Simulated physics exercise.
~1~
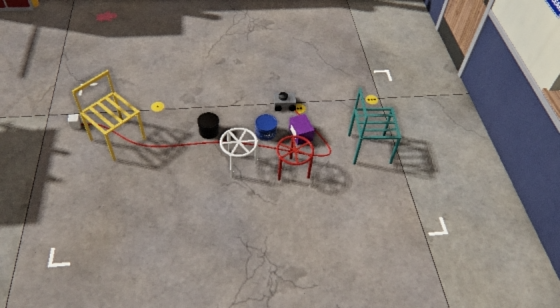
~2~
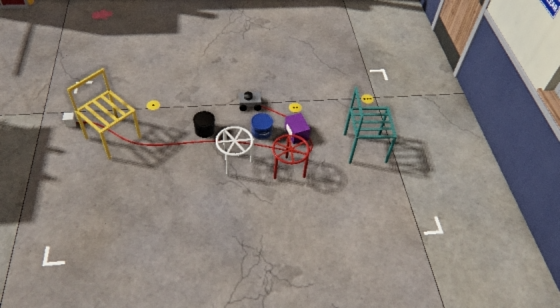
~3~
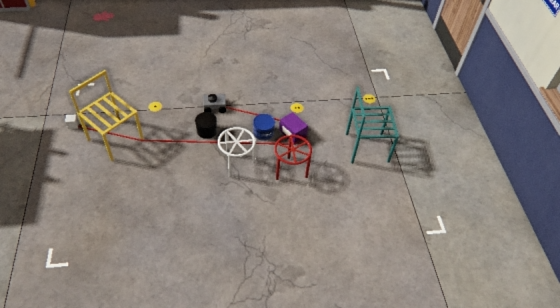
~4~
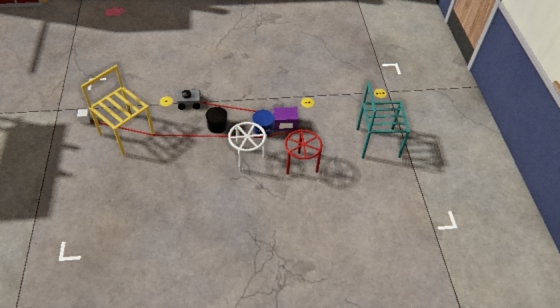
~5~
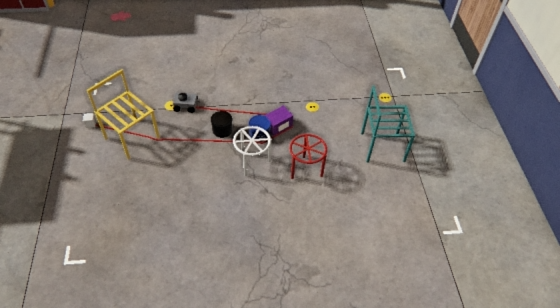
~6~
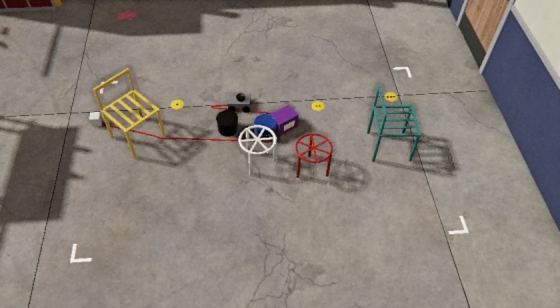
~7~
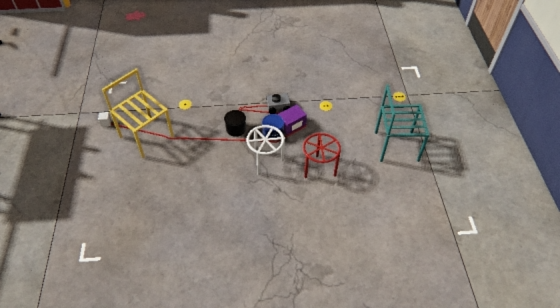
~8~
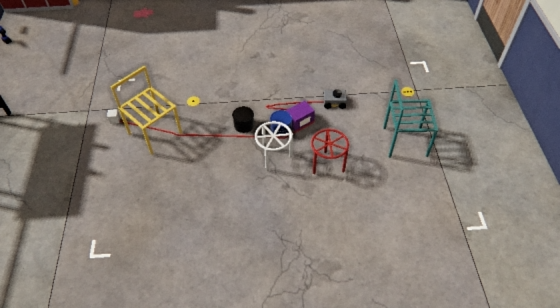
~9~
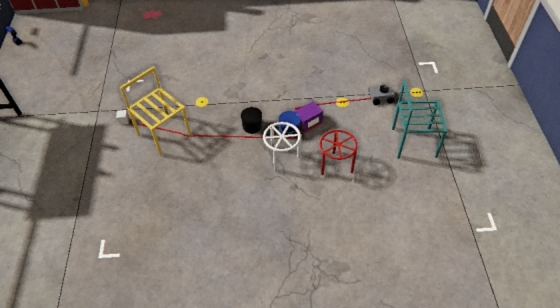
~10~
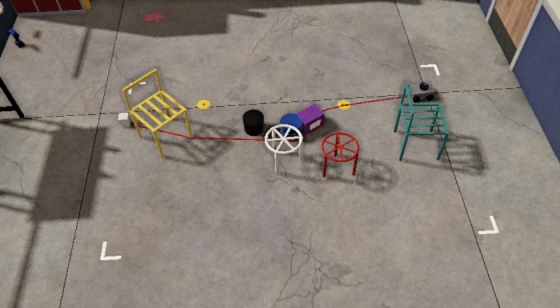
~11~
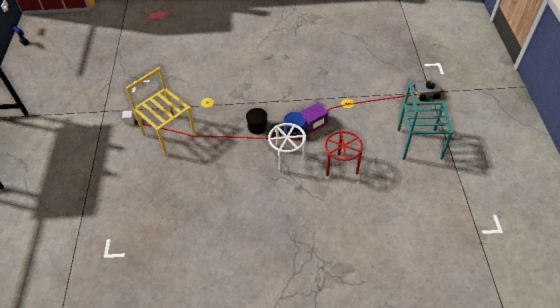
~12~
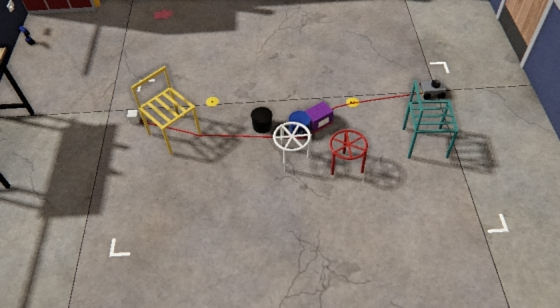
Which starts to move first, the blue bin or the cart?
The cart starts to move first, rolling left along the floor. The blue bin only shifts later, when the cart is well over to the left.
